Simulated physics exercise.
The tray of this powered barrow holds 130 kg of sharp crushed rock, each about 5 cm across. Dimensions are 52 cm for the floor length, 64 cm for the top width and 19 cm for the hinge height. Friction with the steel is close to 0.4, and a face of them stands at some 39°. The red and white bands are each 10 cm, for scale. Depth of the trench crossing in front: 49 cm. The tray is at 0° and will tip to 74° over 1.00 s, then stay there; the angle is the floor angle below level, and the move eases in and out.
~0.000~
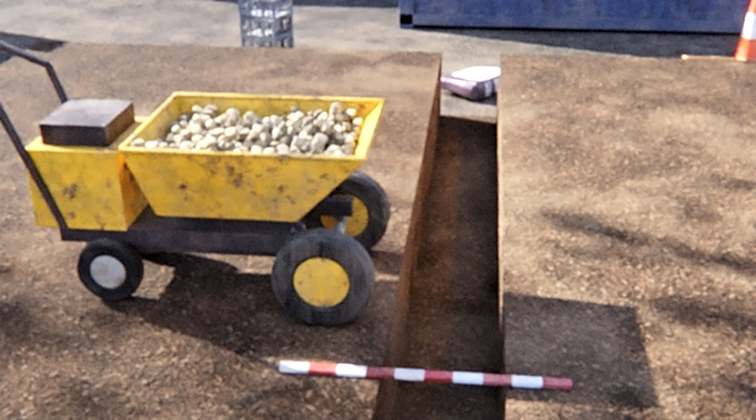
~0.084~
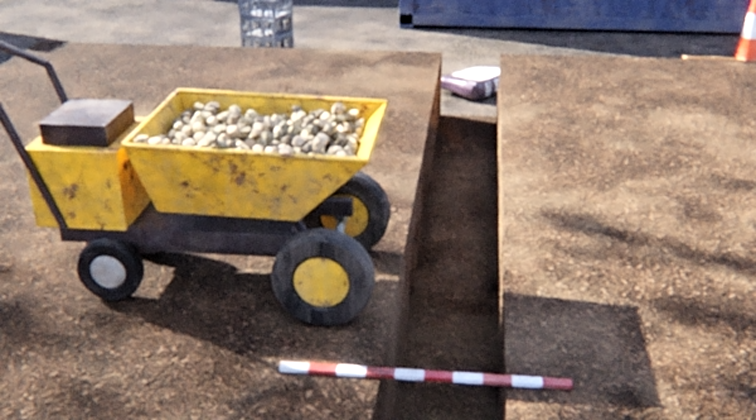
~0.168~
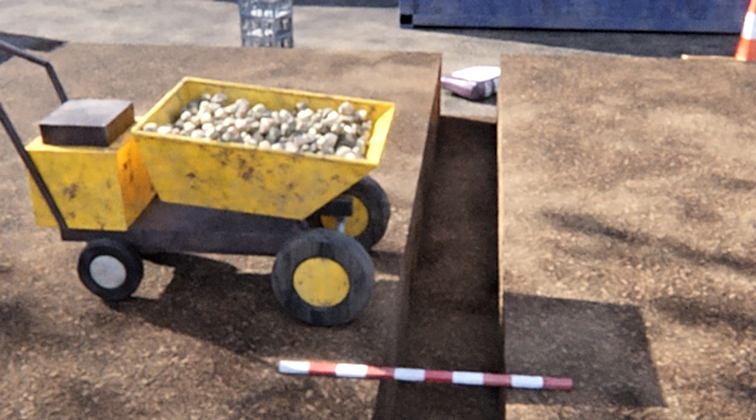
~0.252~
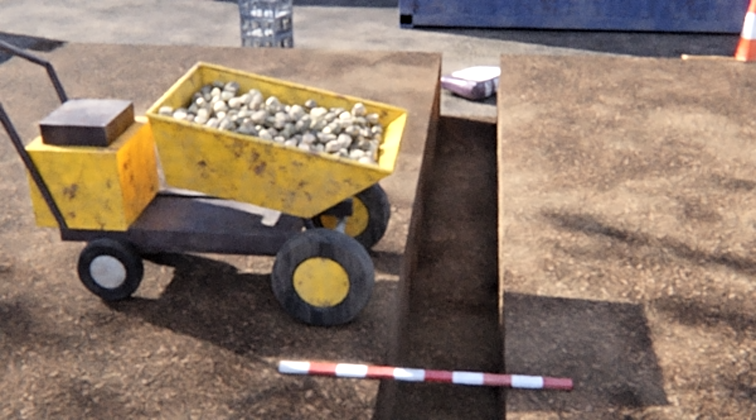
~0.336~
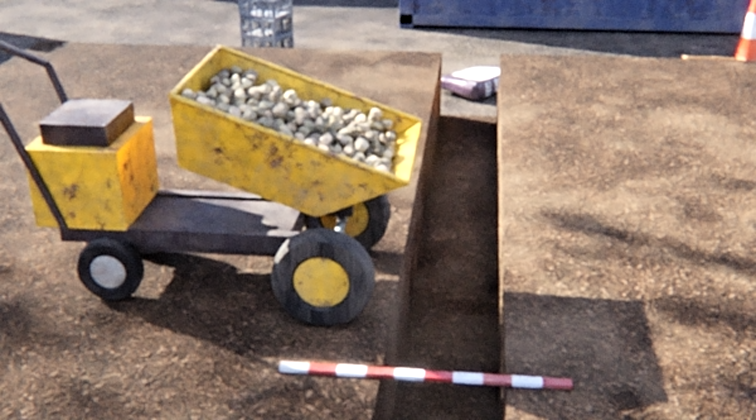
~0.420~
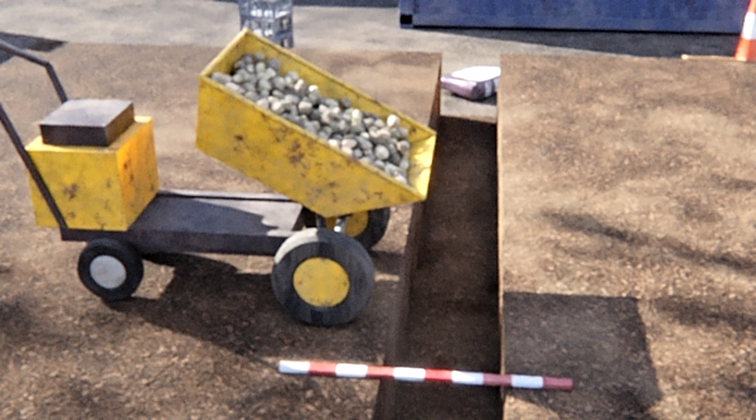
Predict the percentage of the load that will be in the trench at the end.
Predicted: Roughly 53 %.
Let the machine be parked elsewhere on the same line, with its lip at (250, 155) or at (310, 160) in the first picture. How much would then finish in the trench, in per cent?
Roughly 90 percent for the first, and 95 percent for the second.
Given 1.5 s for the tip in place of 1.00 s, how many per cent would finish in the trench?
Trench share: Approx. 60%.
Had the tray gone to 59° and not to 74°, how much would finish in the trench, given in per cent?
I'd expect around 40 in a hundred.
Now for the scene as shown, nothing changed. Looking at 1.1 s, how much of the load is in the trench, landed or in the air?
20 per cent or so by then.
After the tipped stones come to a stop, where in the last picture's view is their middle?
Around (495, 365).
After 0.8 s the floor is at 62°; 100 % in the tray; the foremost stones are at (469, 226).
After 1.1 s the floor is at 74°; 57 % in the tray, 19 % in the trench, 24 % past the trench; the foremost stones are at (577, 300).
After 1.5 s the floor is at 74°; 15 % in the tray, 37 % in the trench, 48 % past the trench; the foremost stones are at (713, 288).
After 3.4 s the floor is at 74°; 0 % in the tray, 53 % in the trench, 47 % past the trench; the foremost stones are past the picture's edge.
